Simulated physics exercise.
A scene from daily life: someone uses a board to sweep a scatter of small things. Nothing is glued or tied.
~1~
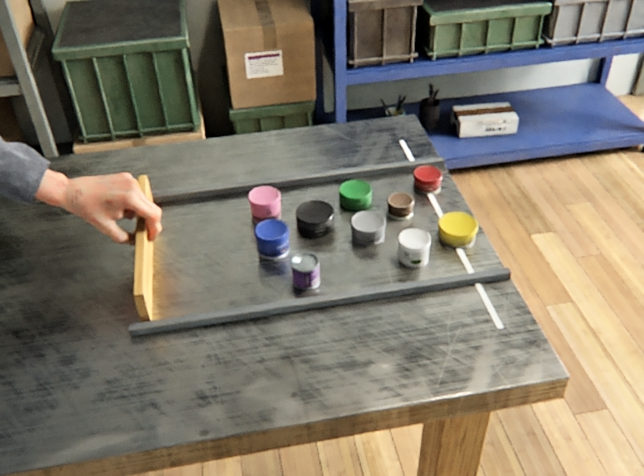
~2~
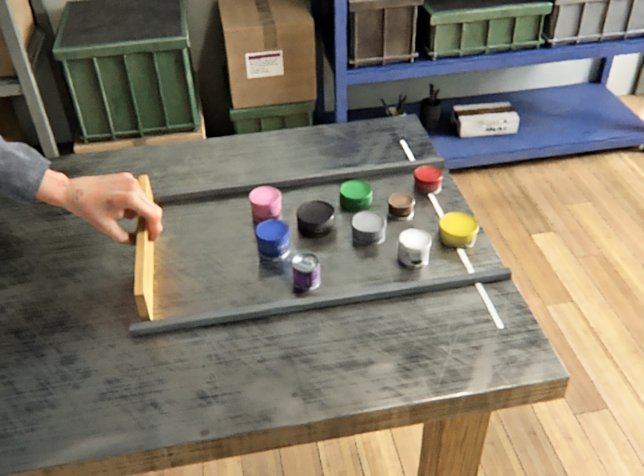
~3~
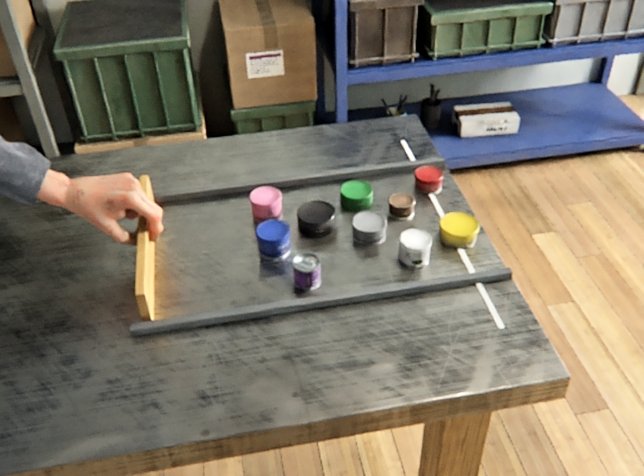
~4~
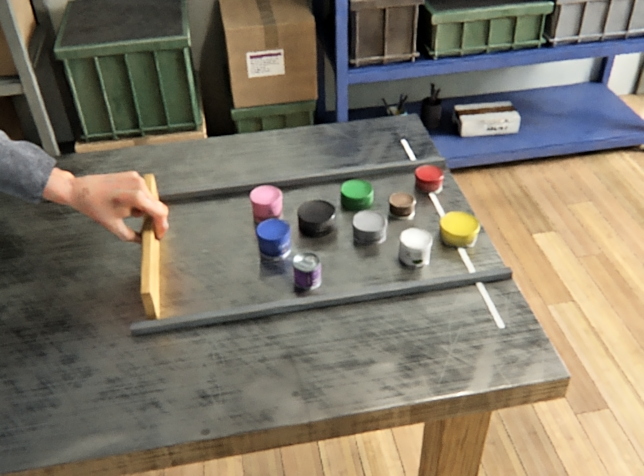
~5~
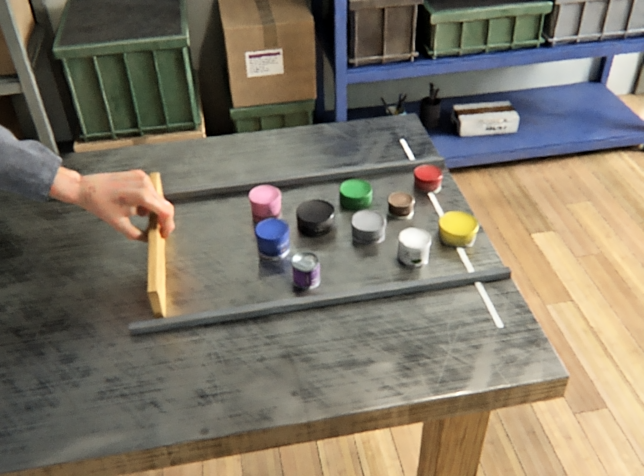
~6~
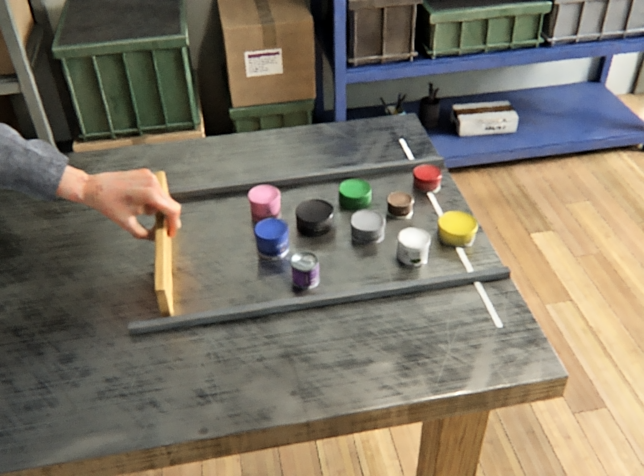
In the video, a hand holds an upright wooden board at the left of a dark table, near a scatter of colourful small tins between two rails, then slides it slightly right while the tins stay in place.
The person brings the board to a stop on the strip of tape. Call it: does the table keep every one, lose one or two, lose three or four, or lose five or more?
It loses five or more.
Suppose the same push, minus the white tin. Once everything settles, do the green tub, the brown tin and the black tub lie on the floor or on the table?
Green tub down, brown tin down, black tub still up.
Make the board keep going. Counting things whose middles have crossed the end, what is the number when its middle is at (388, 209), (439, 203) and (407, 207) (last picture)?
In that order 0, 5 and 1.
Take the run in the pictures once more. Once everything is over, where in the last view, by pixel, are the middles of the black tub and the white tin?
Black tub: (454, 196); white tin: (473, 235).
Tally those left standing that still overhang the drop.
I'd say 1 of them.
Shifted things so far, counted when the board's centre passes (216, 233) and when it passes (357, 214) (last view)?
Respectively 0 and 7.
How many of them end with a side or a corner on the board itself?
Number in contact with it: 5.
Early on, none off yet; yellow tin at rest near (457, 229); red tin at rest near (427, 179); brown tin at rest near (400, 205).
Finally, the number that fall off is five or more; lost, grey tin, green tub, brown tin, red tin and yellow tin.
